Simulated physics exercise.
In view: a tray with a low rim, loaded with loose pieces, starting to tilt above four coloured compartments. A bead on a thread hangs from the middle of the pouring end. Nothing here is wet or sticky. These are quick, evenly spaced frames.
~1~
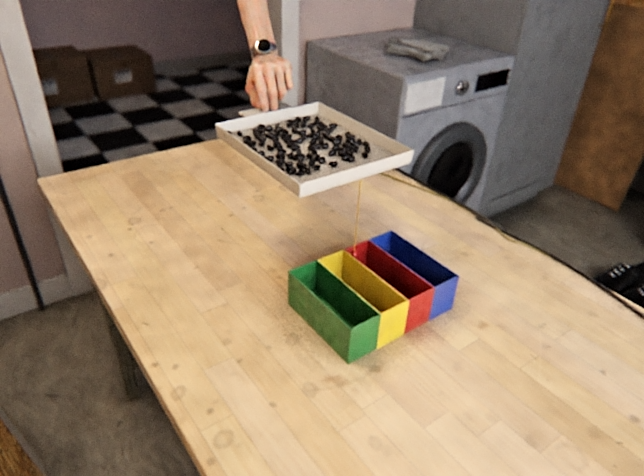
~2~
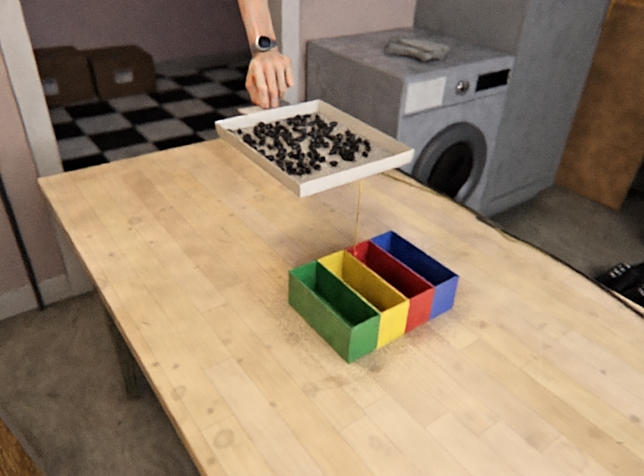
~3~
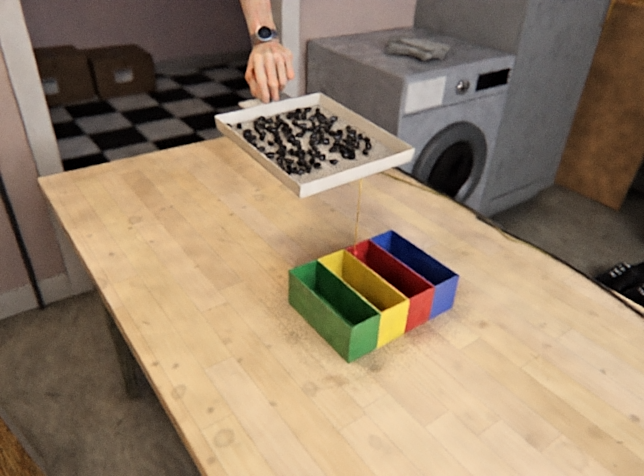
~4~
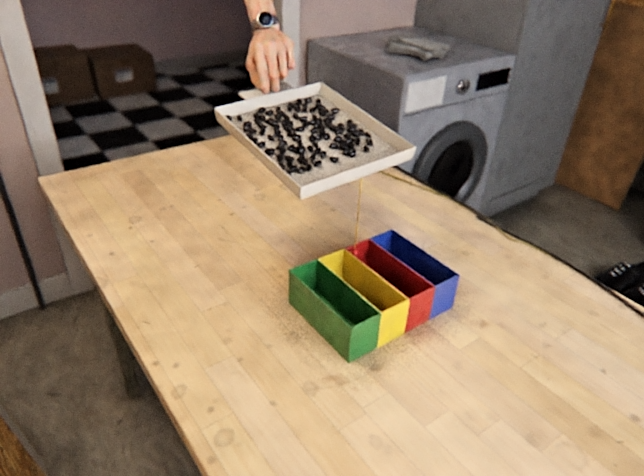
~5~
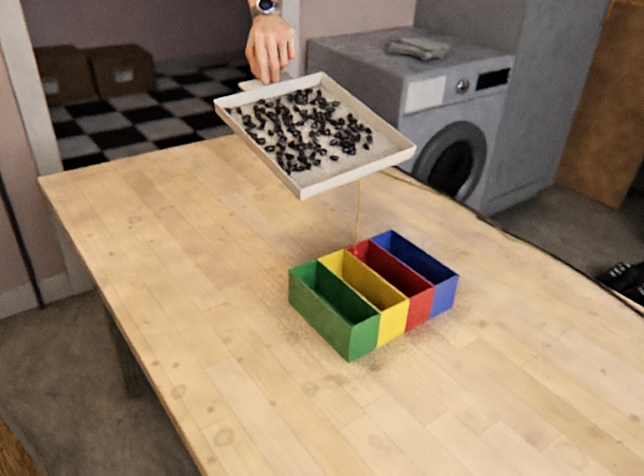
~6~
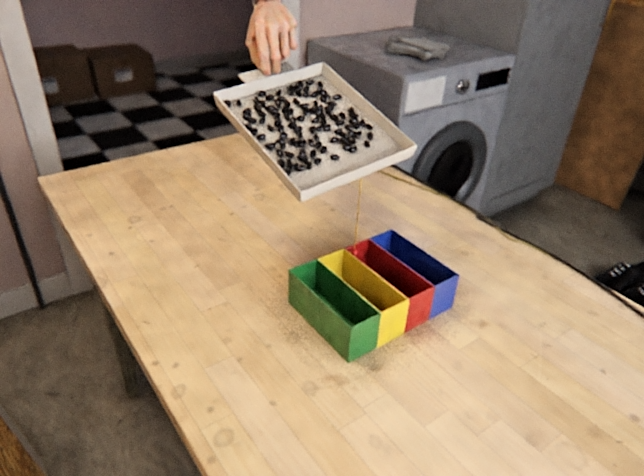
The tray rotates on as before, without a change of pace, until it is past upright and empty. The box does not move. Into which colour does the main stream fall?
The green one ends fullest.
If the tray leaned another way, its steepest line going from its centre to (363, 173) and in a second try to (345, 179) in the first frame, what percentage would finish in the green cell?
About 10 and 30 per cent.
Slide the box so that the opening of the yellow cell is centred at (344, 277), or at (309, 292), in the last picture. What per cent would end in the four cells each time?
Roughly 90 per cent, and 100 per cent.
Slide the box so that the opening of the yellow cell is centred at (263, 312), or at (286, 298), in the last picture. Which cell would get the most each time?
First blue, then red.
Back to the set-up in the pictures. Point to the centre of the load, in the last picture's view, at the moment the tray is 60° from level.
At about (325, 168).
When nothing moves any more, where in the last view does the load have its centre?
Close to (332, 325).
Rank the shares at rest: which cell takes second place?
Second comes the yellow cell.
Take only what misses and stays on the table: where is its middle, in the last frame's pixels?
Near (261, 354).
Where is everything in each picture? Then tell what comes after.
Corners of the pouring end (300, 183) and (412, 150), level; middle of the load (299, 140), black beans; bead on its thread (354, 254); green cell (364, 336); yellow cell (393, 321); red cell (419, 308); blue cell (444, 295), in the first picture.
Corners of the pouring end (301, 183) and (412, 150), level; middle of the load (299, 139), in the second picture.
Corners of the pouring end (301, 184) and (413, 148), tipped barely, lowest at the left corner; middle of the load (300, 135), in the third picture.
Corners of the pouring end (301, 186) and (414, 147), tipped a little, lowest at the left corner; middle of the load (300, 129), in the fourth picture.
Corners of the pouring end (301, 189) and (414, 146), tipped a little, lowest at the left corner; middle of the load (300, 123), in the fifth picture.
Corners of the pouring end (301, 191) and (415, 145), tipped clearly, lowest at the left corner; middle of the load (301, 118); green cell (364, 335); yellow cell (393, 320); red cell (419, 307); blue cell (444, 294), in the sixth picture.
Just after the last frame, tray tipped steeply; almost all on the tray; just a few falling or outside the box.
A moment on, tray tipped right over; the larger part on the tray; about a tenth in the green cell; about a tenth falling or outside the box.
Further on, tray tipped past a quarter turn; roughly half in the green cell; roughly a quarter in the yellow cell; just a few in the red cell; roughly a quarter falling or outside the box.
When it is over, tray tipped past a quarter turn; roughly half in the green cell; roughly a quarter in the yellow cell; just a few in the red cell; not one in the blue cell; roughly a quarter outside the box.
